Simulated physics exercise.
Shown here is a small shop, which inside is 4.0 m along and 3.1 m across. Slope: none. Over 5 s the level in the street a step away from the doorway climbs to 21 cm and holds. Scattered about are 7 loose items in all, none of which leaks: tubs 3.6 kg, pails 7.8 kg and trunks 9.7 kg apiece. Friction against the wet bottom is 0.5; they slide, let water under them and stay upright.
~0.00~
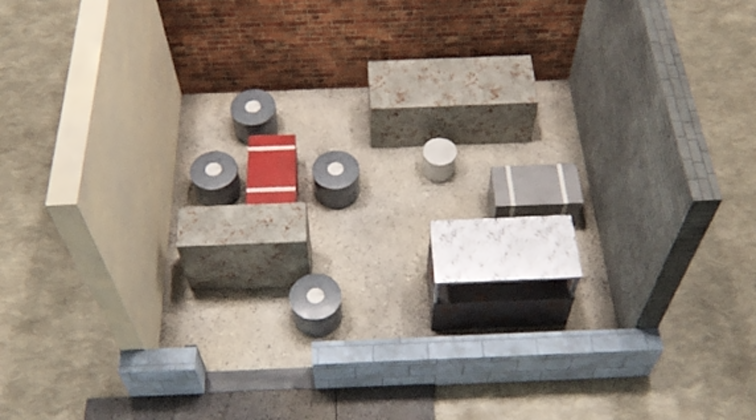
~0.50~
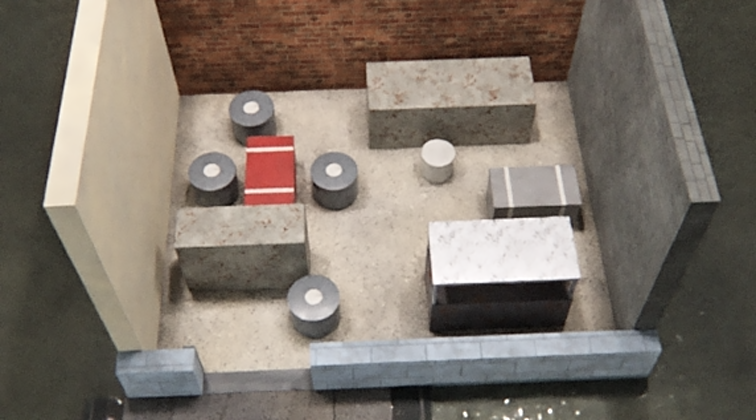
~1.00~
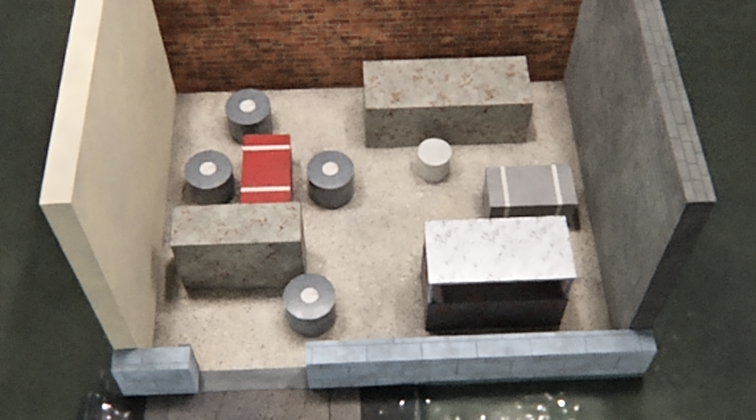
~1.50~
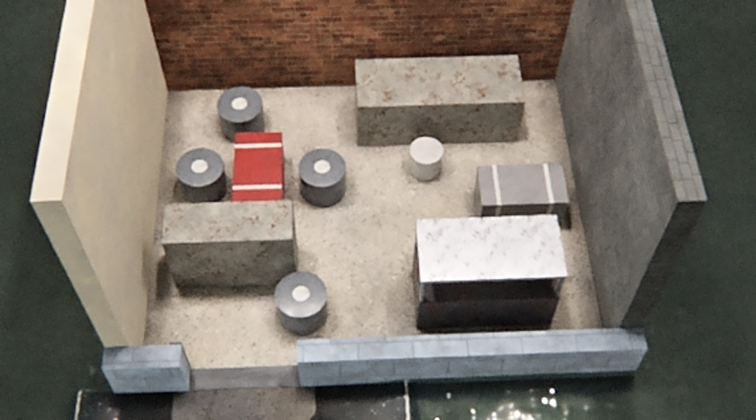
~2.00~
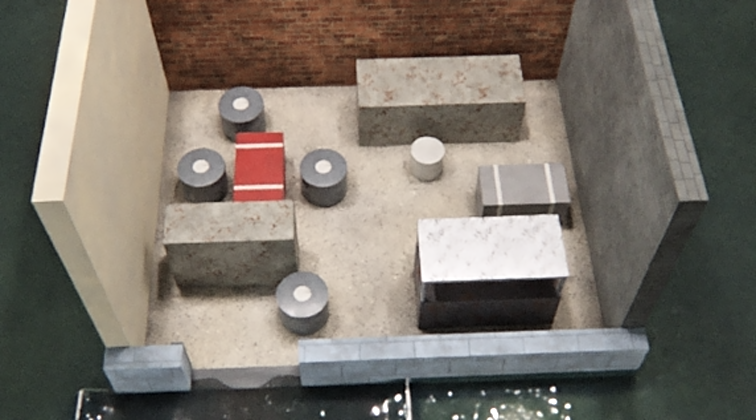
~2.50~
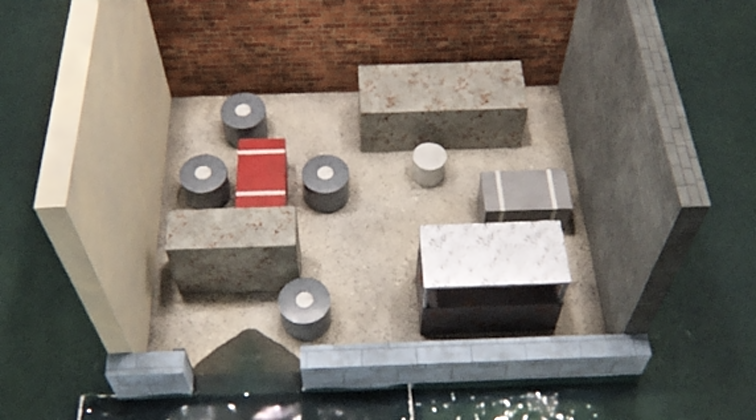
Dark water spreads over the bare ground around a small, open-topped shop with brick and plain walls, then covers the paving in front of its doorway. At the end, a dark wet patch reaches just inside the doorway, while the red trunk, the grey pails and the counters stay put.
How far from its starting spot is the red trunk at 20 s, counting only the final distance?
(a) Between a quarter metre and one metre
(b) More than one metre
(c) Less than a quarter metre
Answer: A.
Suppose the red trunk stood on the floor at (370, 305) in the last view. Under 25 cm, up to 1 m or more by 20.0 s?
Short answer, it is taken a long way.
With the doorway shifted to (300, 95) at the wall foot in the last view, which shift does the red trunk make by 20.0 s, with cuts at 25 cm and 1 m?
Red trunk: Drifts slightly.
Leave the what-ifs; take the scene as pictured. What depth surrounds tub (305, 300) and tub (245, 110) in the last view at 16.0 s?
I'd estimate 13 cm for the first and 10 cm for the second.
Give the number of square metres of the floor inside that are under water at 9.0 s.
At that time the wet patch spans about 11.0 m2.
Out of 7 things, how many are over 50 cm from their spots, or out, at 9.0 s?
That would be 3.
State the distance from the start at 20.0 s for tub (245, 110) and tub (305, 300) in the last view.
The first is 60 cm from its start, the second 200 cm.
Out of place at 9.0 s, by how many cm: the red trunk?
I'd guess some 0 cm by then.
After 4.0 s the red trunk is near (261, 172), 0.0 m from its start, aground; 0 afloat.
After 9.0 s the red trunk is near (261, 172), 0.0 m from its start, aground; 6 afloat.
After 16.0 s the red trunk is near (309, 203), 0.6 m from its start, afloat; 7 afloat.
After 20.0 s the red trunk is near (338, 178), 0.7 m from its start, afloat; 7 afloat.
